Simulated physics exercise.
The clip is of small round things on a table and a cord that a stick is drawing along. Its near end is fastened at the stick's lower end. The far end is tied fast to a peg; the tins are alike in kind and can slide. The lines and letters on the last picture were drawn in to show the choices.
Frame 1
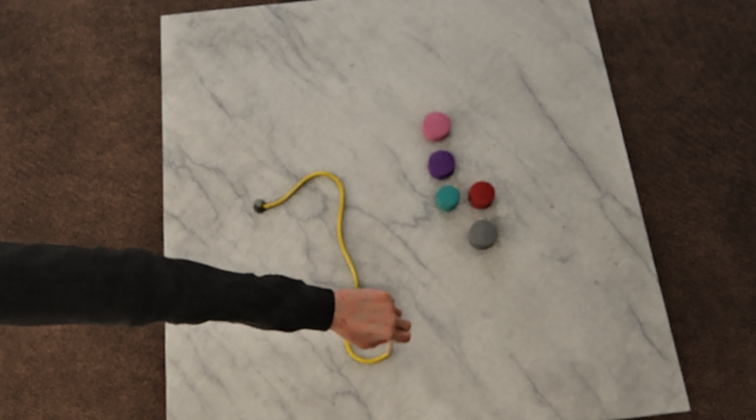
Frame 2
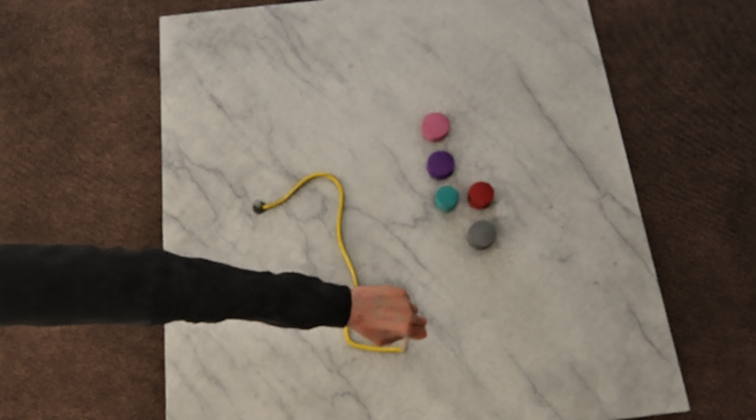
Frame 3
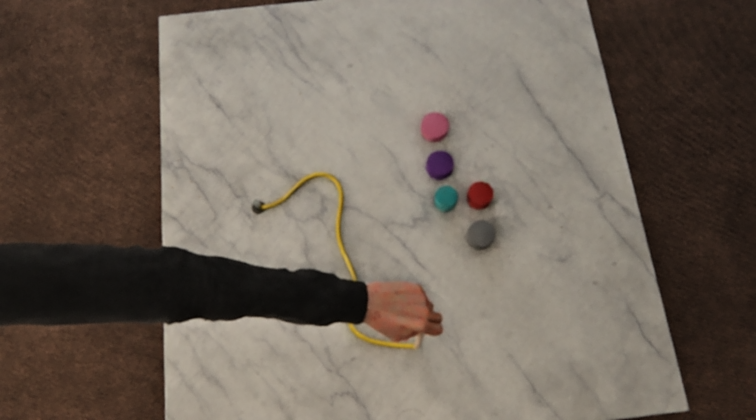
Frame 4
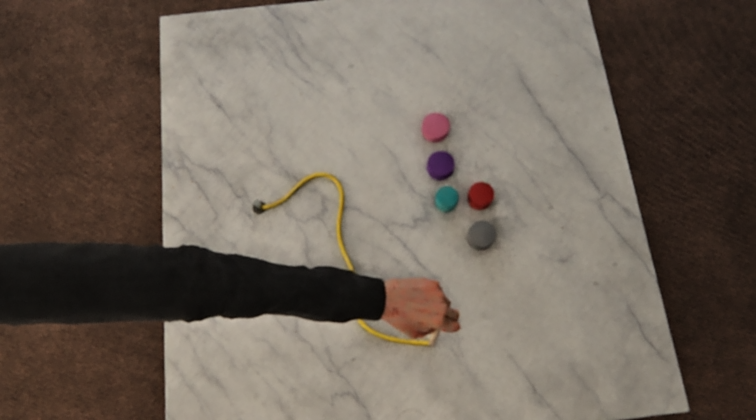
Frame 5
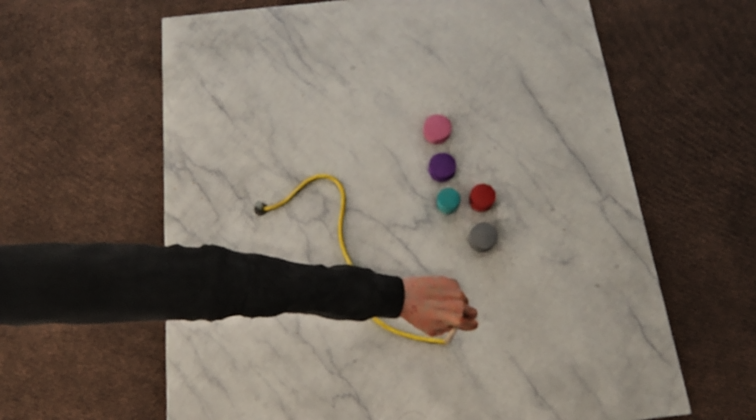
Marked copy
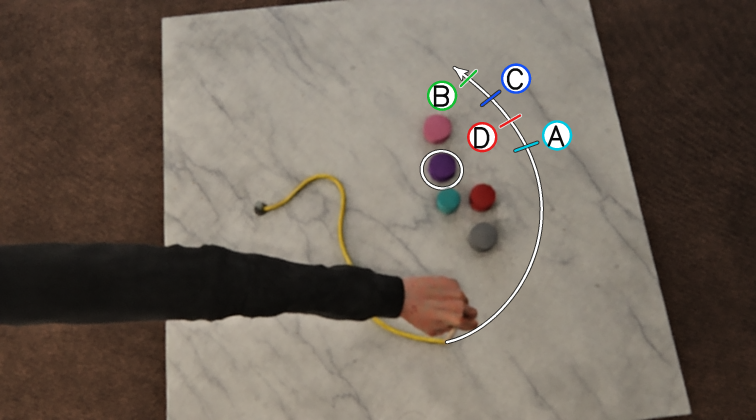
A hand in a dark sleeve reaches in from the left over a pale marble tabletop, seen from above against a brown floor. A yellow cord curves down from a small peg left of centre toward the hand, while pink, purple, turquoise, red and grey tins sit right of centre. The hand moves steadily a short way right, drawing the cord's lower bend straighter, and the tins stay put.
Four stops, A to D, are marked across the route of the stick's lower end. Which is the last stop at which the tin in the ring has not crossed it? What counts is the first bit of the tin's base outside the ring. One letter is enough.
It should halt at D.
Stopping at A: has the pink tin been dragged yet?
By then, no.
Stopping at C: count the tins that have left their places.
By then, four.
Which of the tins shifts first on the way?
Grey.
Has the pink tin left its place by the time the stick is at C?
No.
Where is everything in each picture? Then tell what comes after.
Purple tin (442, 165); red tin (482, 195); pink tin (436, 127), in the first frame.
Pink tin (436, 127); peg (258, 205), in the second frame.
Turquoise tin (446, 199); grey tin (481, 235), in the third frame.
Purple tin (441, 166); red tin (481, 196), in the fourth frame.
Pink tin (437, 129); peg (260, 207); turquoise tin (448, 201), in the fifth frame.
On the marked copy, A at (526, 147); B at (469, 78); C at (491, 98); D at (510, 121); the ring at (442, 170); the route from (447, 342) via (541, 200) to (455, 68).
Taking D. A third of the way, foot of the stick (522, 282); purple tin (442, 168).
Two thirds of the way, foot of the stick (540, 191); grey tin (482, 232); purple tin (442, 168).
When it is over, foot of the stick (510, 121); turquoise tin (437, 195); grey tin (459, 186); purple tin (442, 167); red tin (477, 169); the purple tin is still in its ring.
As for the rest, A is safe but short; B drags the ringed tin to (418, 146); C drags the ringed tin to (433, 156).
